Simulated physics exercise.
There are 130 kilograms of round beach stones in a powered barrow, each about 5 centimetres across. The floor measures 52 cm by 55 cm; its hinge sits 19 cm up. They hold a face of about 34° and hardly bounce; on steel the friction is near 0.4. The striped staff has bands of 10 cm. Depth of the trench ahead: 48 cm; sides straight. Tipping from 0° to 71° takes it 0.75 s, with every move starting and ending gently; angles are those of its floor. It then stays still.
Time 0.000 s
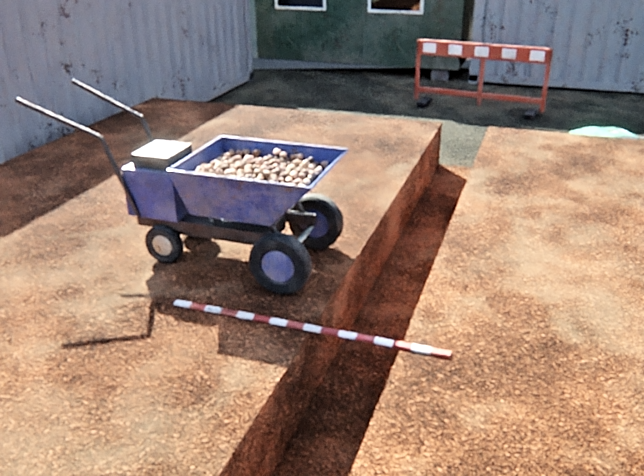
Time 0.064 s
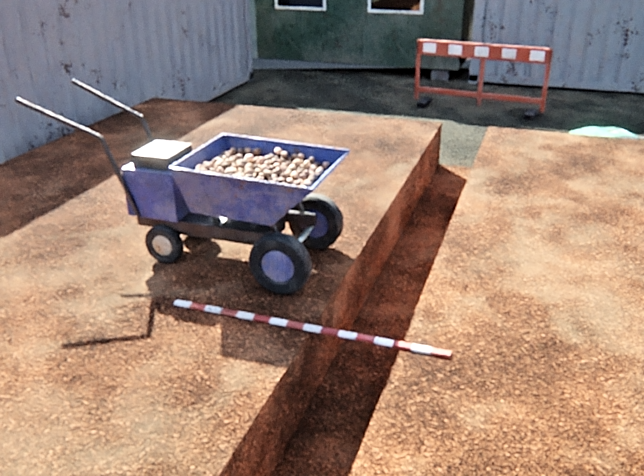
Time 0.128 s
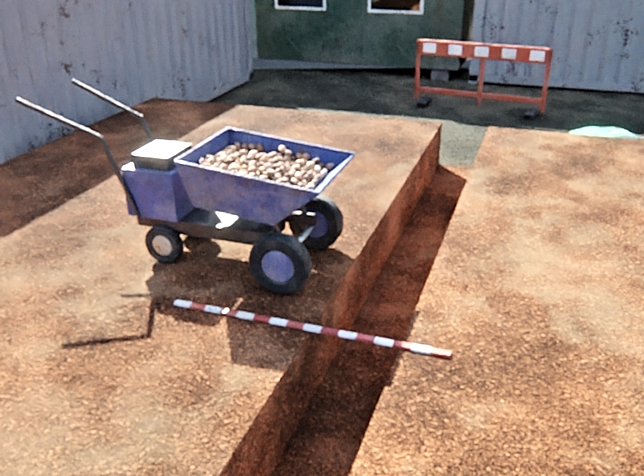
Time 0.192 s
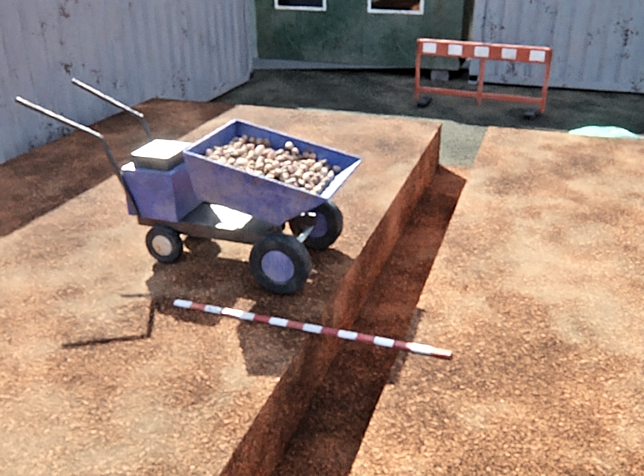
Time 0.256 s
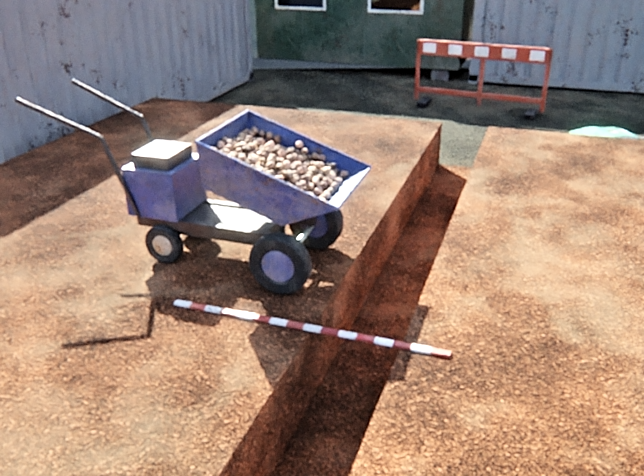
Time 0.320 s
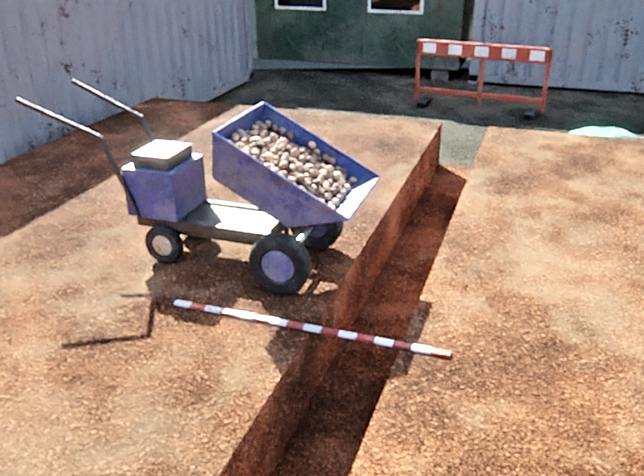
A blue tray full of pale stones on a four-wheeled cart tilted steadily down to the right, its back end rising, while the cart stood still beside a trench and a red-and-white striped pole.
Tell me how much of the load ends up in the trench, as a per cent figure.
Some 56 per cent ends up in the trench.
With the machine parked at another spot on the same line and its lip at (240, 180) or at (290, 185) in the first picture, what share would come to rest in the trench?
First place roughly 90%, second roughly 85%.
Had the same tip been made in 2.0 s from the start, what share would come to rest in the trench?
It would come to roughly 75 per cent.
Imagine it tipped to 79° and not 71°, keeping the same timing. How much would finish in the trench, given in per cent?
It would be close to 70 percent.
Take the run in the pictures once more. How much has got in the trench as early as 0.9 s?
By then, around 30 percent.
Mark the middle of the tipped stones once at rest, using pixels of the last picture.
Look at roughly (416, 340).
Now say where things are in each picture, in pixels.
The tray is at 0°, its lip at (311, 189); the top of the load is at (263, 162), in the first picture.
The tray is at 1°, its lip at (313, 190); the top of the load is at (258, 160); the stones move at 0.3 m/s on average, in the second picture.
Lip at (319, 194), floor tilted 6°, highest stones at (239, 157); the stones move at 0.7 m/s on average, in the third picture.
Lip at (328, 200), floor tilted 12°, highest stones at (237, 148); the stones move at 0.9 m/s on average, in the fourth picture.
Lip at (338, 209), floor tilted 19°, highest stones at (245, 138); the stones move at 1.1 m/s on average, in the fifth picture.
Lip at (348, 220), floor tilted 28°, highest stones at (255, 130); the stones move at 1.2 m/s on average, in the sixth picture.
After 0.6 s the floor is at 60°; 100 % in the tray; the foremost stones are at (366, 240).
After 0.9 s the floor is at 71°; 63 % in the tray, 28 % in the trench, 9 % past the trench; the foremost stones are at (441, 290).
After 1.2 s the floor is at 71°; 8 % in the tray, 48 % in the trench, 44 % past the trench; the foremost stones are at (582, 310).
After 3.2 s the floor is at 71°; 0 % in the tray, 56 % in the trench, 44 % past the trench; the foremost stones are past the picture's edge.
